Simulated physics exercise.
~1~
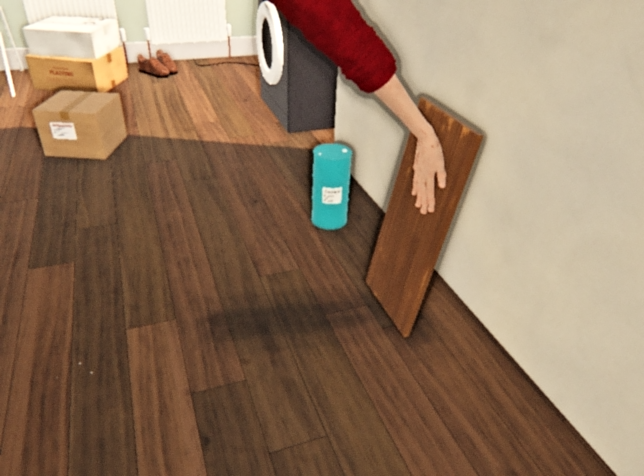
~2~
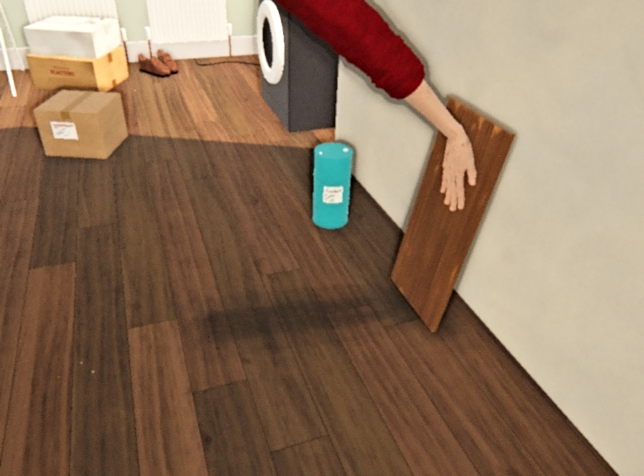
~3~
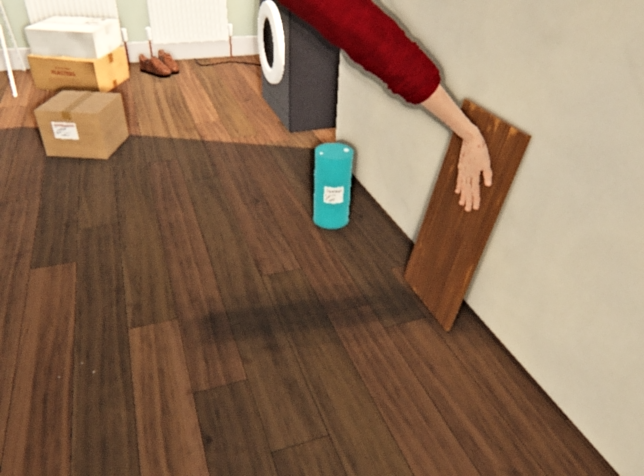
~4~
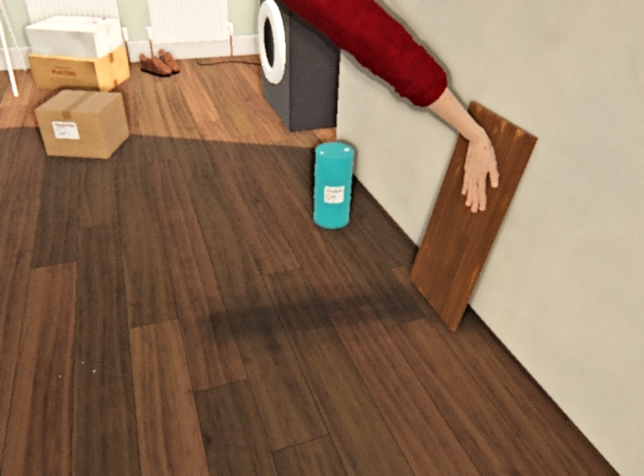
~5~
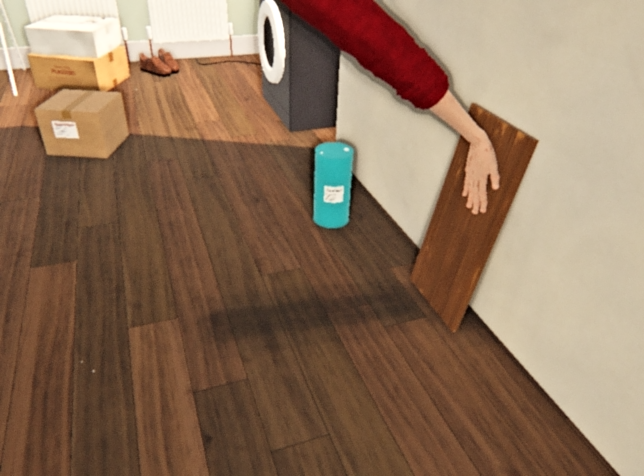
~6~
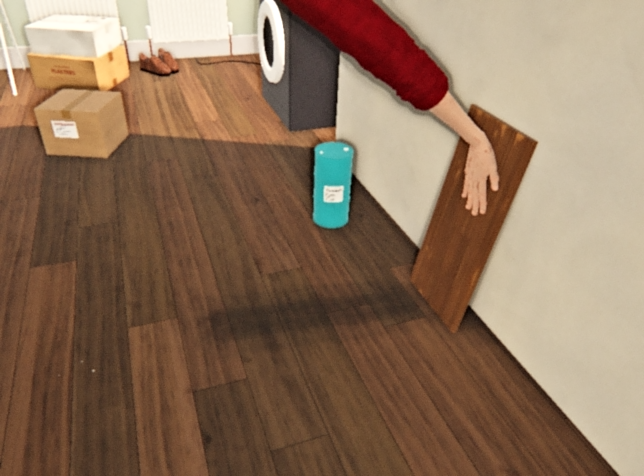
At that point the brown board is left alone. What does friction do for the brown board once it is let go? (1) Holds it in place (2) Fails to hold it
Answer: 1.
Then, 0.40 s on from there, no change.
Then, 0.90 s on from there, brown board resting near (463, 222).
In the end, both unmoved. At the end, from the last picture's camera, brown board near (463, 222). The board stays up.
